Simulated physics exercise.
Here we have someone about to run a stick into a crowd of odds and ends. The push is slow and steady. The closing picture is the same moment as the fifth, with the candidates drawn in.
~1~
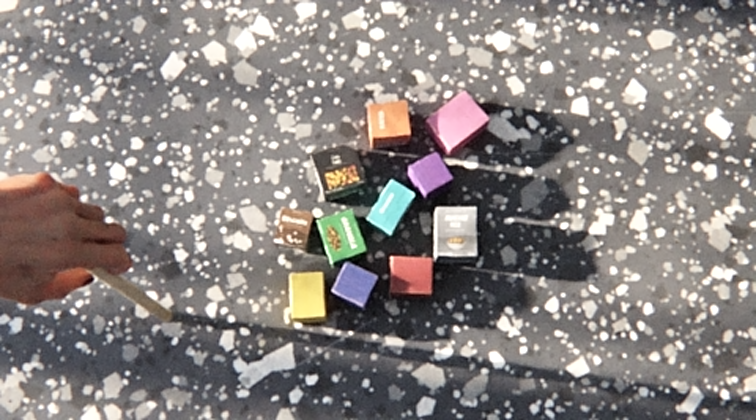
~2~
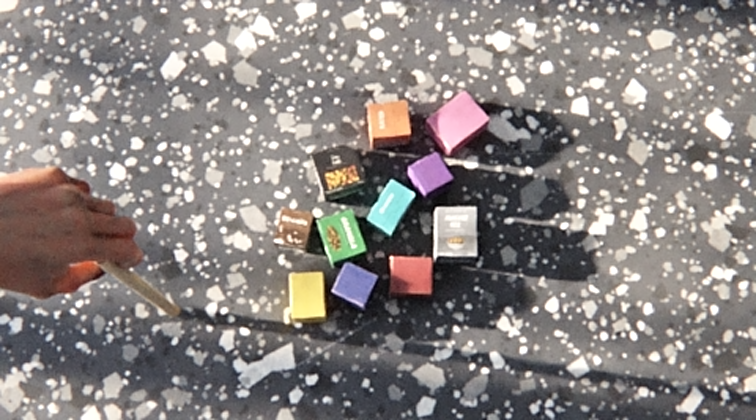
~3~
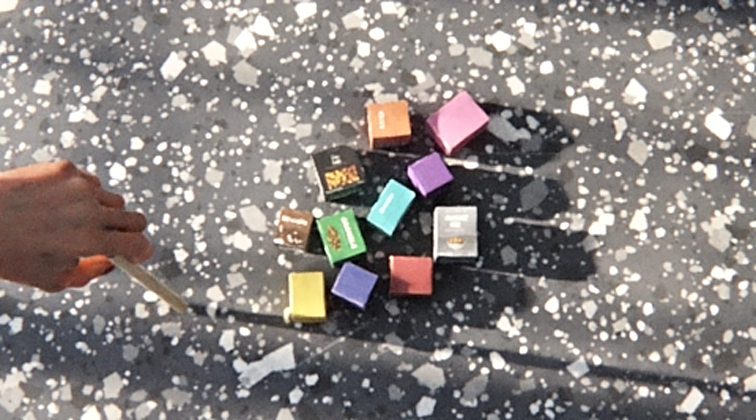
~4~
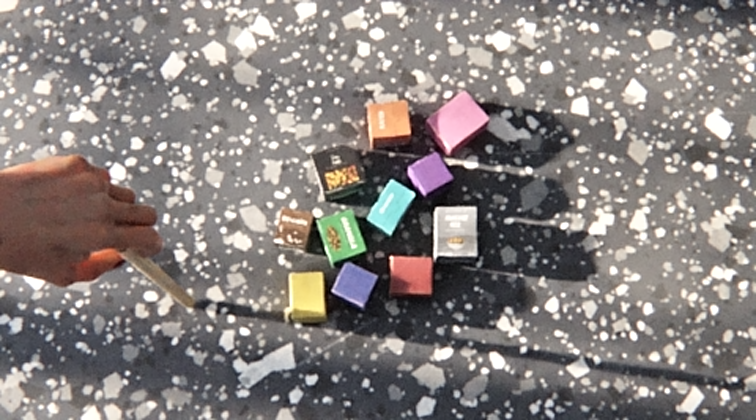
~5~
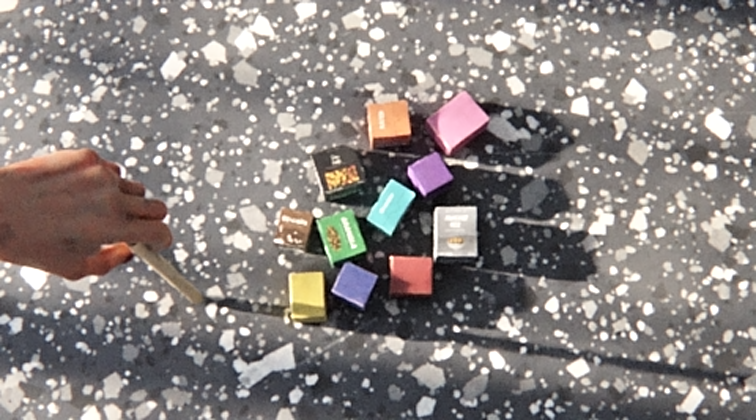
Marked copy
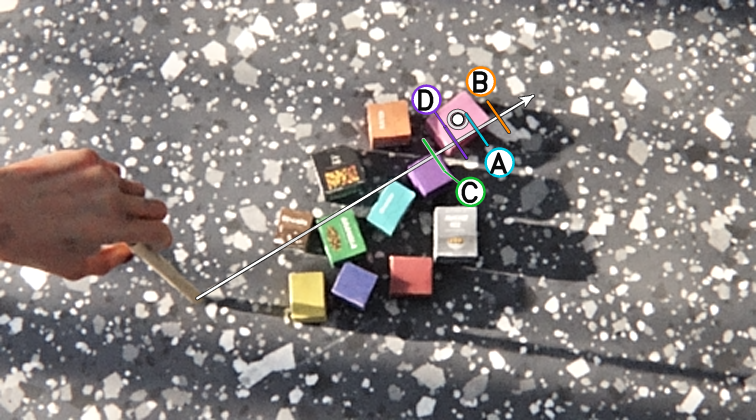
A hand at the left, gripping a thin stick, moves slowly and steadily to the right over a dark speckled surface. The stick's tip draws a little closer to a loose cluster of small colourful boxes and blocks, with the yellow block nearest, while the whole cluster stays still and untouched.
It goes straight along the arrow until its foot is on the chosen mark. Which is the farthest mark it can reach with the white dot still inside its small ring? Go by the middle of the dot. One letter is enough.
It should halt at C.
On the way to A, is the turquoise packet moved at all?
By then, yes.
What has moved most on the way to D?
It is the brown packet.
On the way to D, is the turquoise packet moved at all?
Yes.
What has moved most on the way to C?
The brown packet.
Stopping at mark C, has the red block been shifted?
By then, no.
On the marked copy, A at (476, 130); B at (499, 117); C at (434, 155); D at (456, 143); the arrow from (197, 298) to (533, 96); the white dot at (458, 120).
Taking C. A third of the way, foot of the stick (284, 247); brown packet (298, 224).
Two thirds of the way, foot of the stick (369, 196); brown packet (329, 185); black packet (352, 136).
When it is over, foot of the stick (434, 156); brown packet (329, 185); black packet (352, 136); the dot is still in its ring.
As for the rest, A shifts the dotted thing to (477, 96); B shifts the dotted thing to (482, 87); D shifts the dotted thing to (467, 111).
